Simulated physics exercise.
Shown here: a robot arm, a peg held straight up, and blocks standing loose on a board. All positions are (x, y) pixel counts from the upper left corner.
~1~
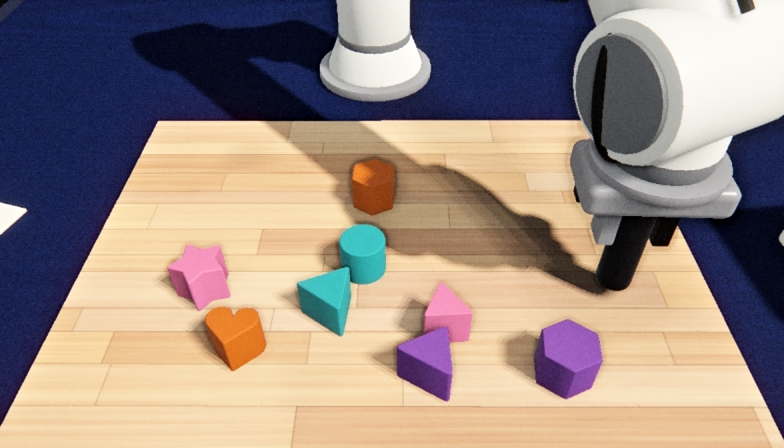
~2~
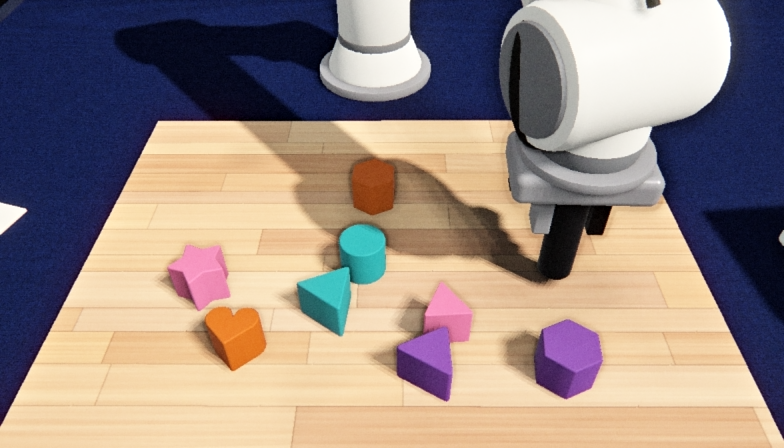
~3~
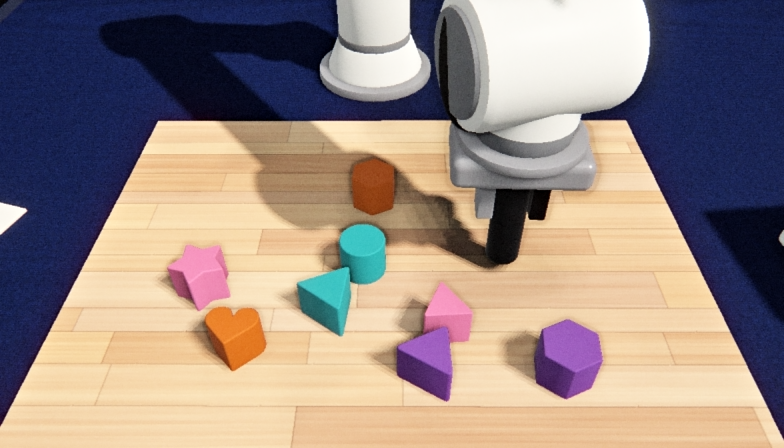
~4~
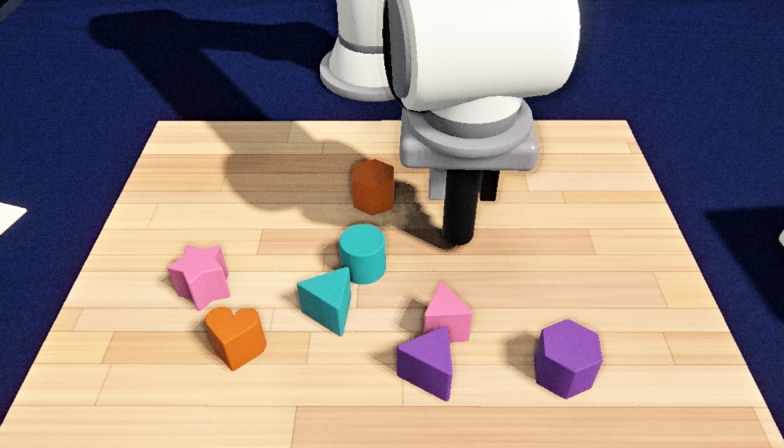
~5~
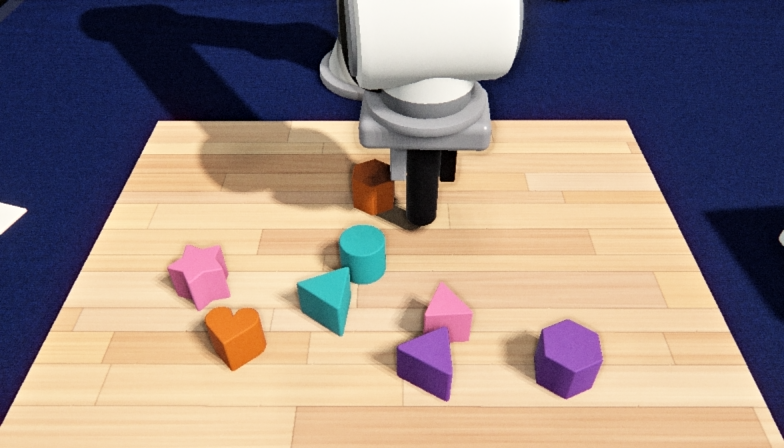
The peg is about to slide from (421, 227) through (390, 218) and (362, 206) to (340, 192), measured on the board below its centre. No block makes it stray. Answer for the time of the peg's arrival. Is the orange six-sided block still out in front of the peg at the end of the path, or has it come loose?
Ahead of the peg.
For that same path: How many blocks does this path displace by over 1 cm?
The push moves one block more than 1 cm.
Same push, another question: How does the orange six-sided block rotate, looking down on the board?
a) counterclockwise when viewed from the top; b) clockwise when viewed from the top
(b)
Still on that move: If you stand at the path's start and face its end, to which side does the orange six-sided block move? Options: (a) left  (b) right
b (right)
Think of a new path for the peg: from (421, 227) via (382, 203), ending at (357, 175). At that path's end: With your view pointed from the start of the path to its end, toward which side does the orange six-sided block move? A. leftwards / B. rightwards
My answer is option A.
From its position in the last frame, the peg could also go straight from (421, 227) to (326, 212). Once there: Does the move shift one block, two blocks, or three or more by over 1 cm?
Expect one.
On the path given first. One third of the way, peg at (390, 208); orange six-sided block at (370, 170).
Two thirds of the way, peg at (362, 196); orange six-sided block at (350, 156), turned 25° clockwise.
At the end, peg at (339, 182); turquoise circular block not moved; orange six-sided block at (338, 142), turned 50° clockwise.
